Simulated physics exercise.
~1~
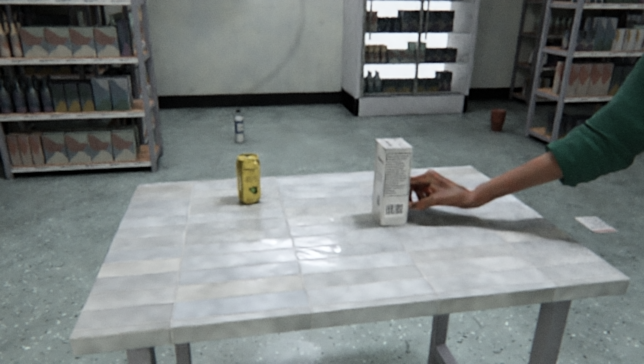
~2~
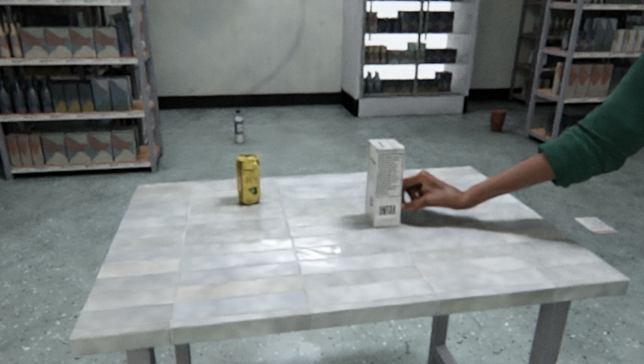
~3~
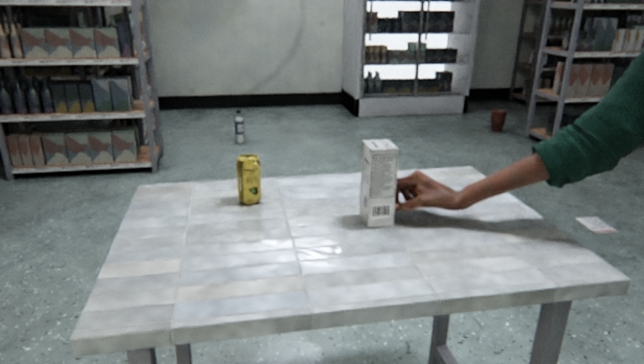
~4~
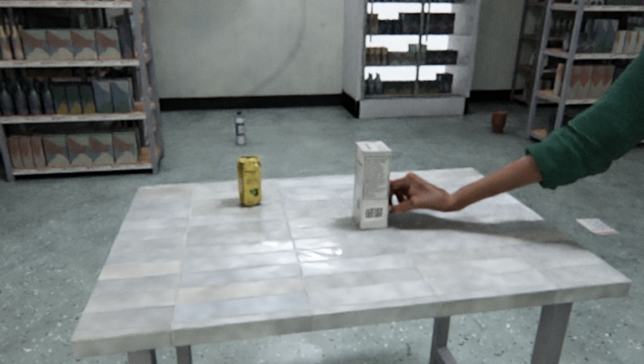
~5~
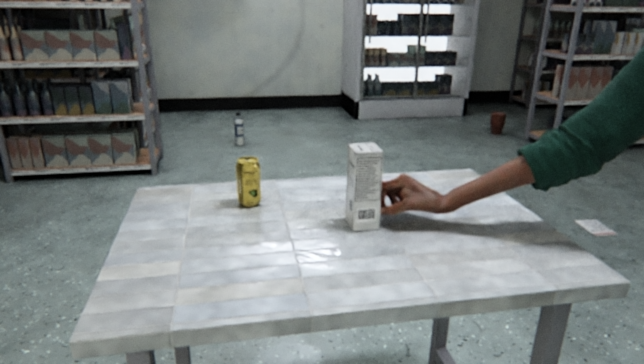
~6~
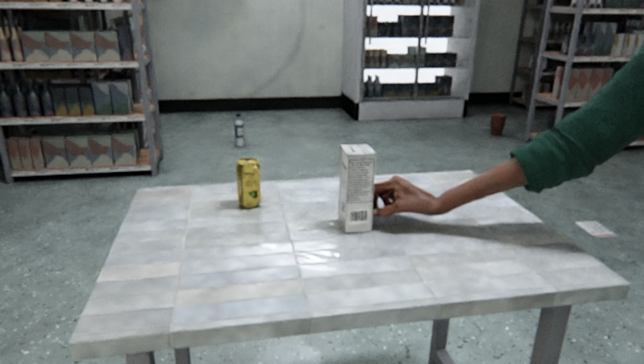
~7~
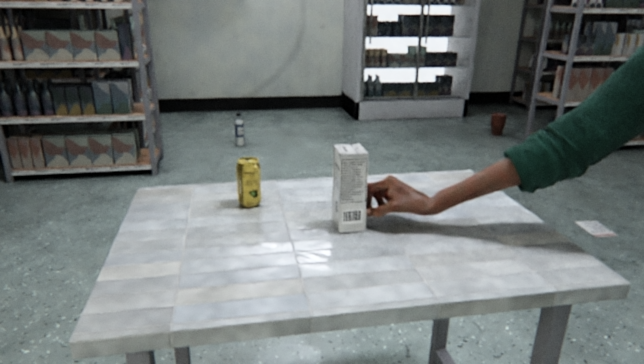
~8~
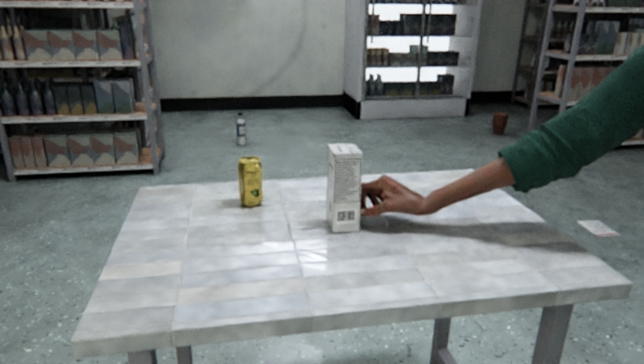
In this clip, a hand from a green-sleeved arm at the right pushes an upright white carton steadily left across a pale tiled table, while a yellow can stays in place; the carton ends still standing, closer to the can, with the hand beside it.
